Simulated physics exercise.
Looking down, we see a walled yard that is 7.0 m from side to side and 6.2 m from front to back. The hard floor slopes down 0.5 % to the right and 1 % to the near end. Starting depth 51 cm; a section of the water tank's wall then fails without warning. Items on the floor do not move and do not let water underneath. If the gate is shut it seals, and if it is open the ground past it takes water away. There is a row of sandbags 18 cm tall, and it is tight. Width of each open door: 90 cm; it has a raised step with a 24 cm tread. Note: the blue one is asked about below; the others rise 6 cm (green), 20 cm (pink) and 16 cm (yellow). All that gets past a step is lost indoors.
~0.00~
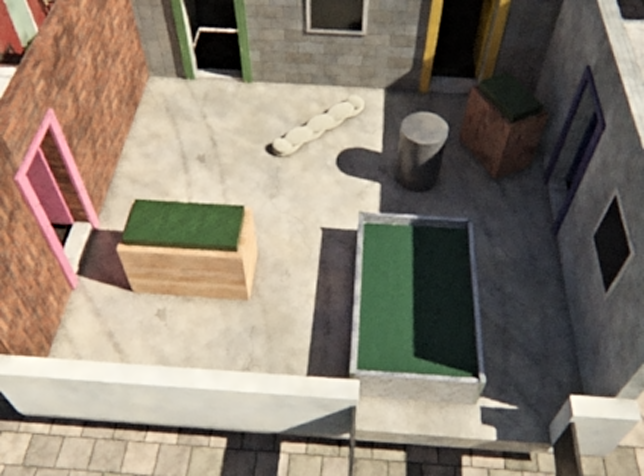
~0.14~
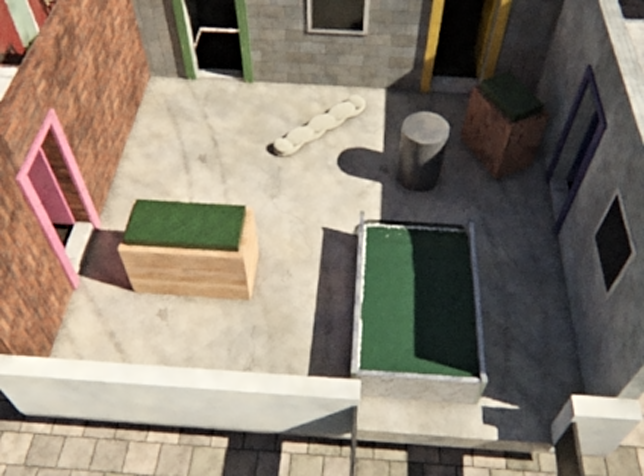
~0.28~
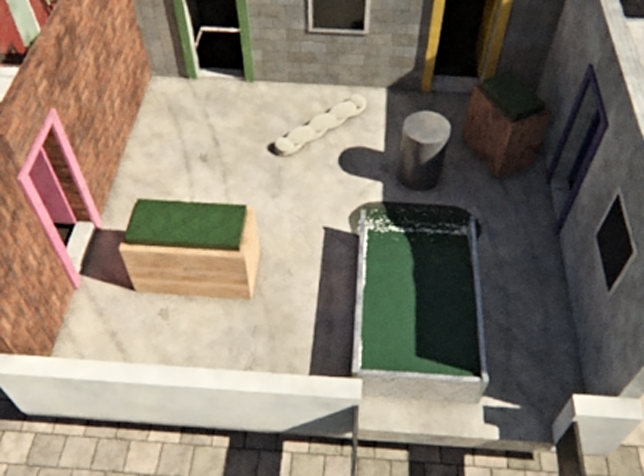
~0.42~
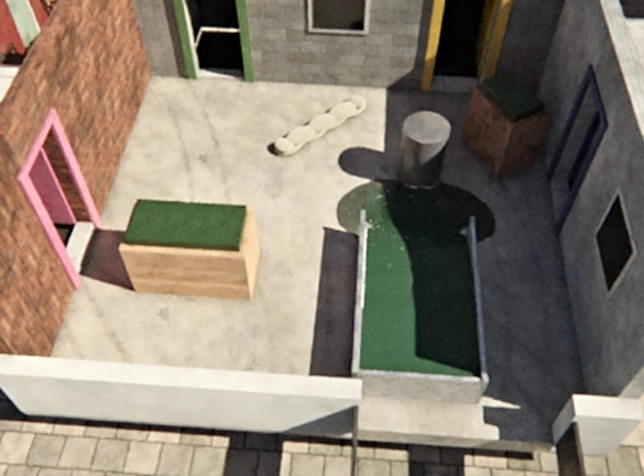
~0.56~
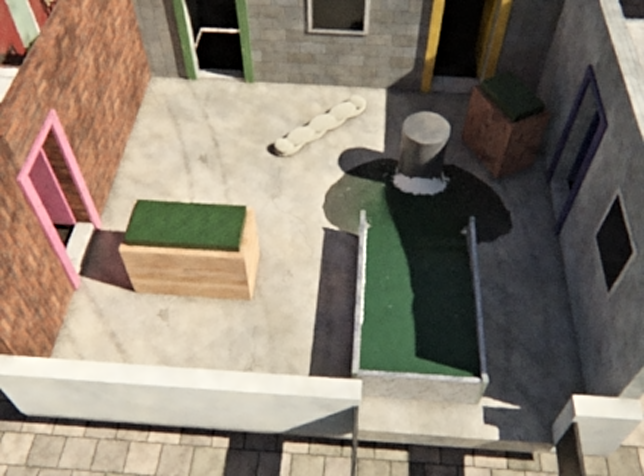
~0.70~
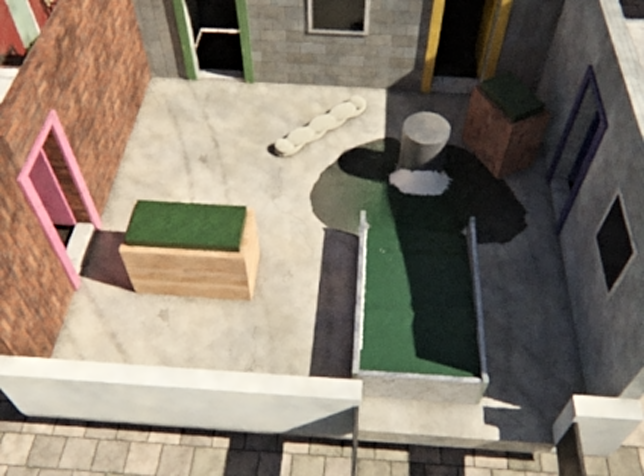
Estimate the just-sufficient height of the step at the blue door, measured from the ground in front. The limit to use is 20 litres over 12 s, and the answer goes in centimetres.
I would say 18 cm.
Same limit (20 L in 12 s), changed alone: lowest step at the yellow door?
At yellow, roughly 7.0 cm.
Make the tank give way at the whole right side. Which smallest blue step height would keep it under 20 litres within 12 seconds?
Then 12.0 cm.
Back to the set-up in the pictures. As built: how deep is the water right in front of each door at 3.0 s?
In cm: Green 0, pink 0, blue 20, yellow 8.
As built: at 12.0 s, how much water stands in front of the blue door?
About 5.0 cm.
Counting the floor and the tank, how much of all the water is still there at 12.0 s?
Remaining share: Around 86 %.
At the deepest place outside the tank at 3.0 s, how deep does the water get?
About 22 cm.
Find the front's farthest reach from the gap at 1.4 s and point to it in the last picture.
At about (367, 90).
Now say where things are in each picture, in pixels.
In the first picture, still water, 51 cm deep, in the water tank at (416, 293); the blue door at (570, 161) is dry.
In the second picture, the gap is on the far side, the front 0.3 m out at a hidden place; the back of the water tank holds 51 cm.
In the third picture, the front is at (372, 206), 0.7 m from the gap on the far side; 1.0 m2 of floor is wet, 51 cm left at the back.
In the fourth picture, water pours out on the far side and has run 1.1 m, to (380, 184); about 8 cm deep outside, 51 cm at the back.
In the fifth picture, the gap is on the far side, the front 1.6 m out at (381, 163); the back of the water tank holds 51 cm.
In the sixth picture, water pours out on the far side and has run 2.1 m, to (382, 143); about 5 cm deep outside, 51 cm at the back; 0.8 m in a straight line remain to the blue door at (572, 160).
After 1.4 s water covers 20 % of the floor, deepest (32 cm) near (418, 198); it has not reached the blue door.
After 3.0 s water covers 40 % of the floor, deepest (22 cm) near (543, 197); 20 cm at the blue door, 21 litres in over its 15 cm step.
After 12.0 s water covers 95 % of the floor, deepest (8 cm) near (236, 402); 5 cm at the blue door, 39 litres in over its 15 cm step.
At the blue door as built, the water arrived by 1.5 s and peaked near 20 cm at 3.0 s.
Run again over the same 12 s with other heights there, 35 litres in over 15.5 cm, 6 litres over 21.5 cm. The limit of 20 litres is kept from about 18 cm up.
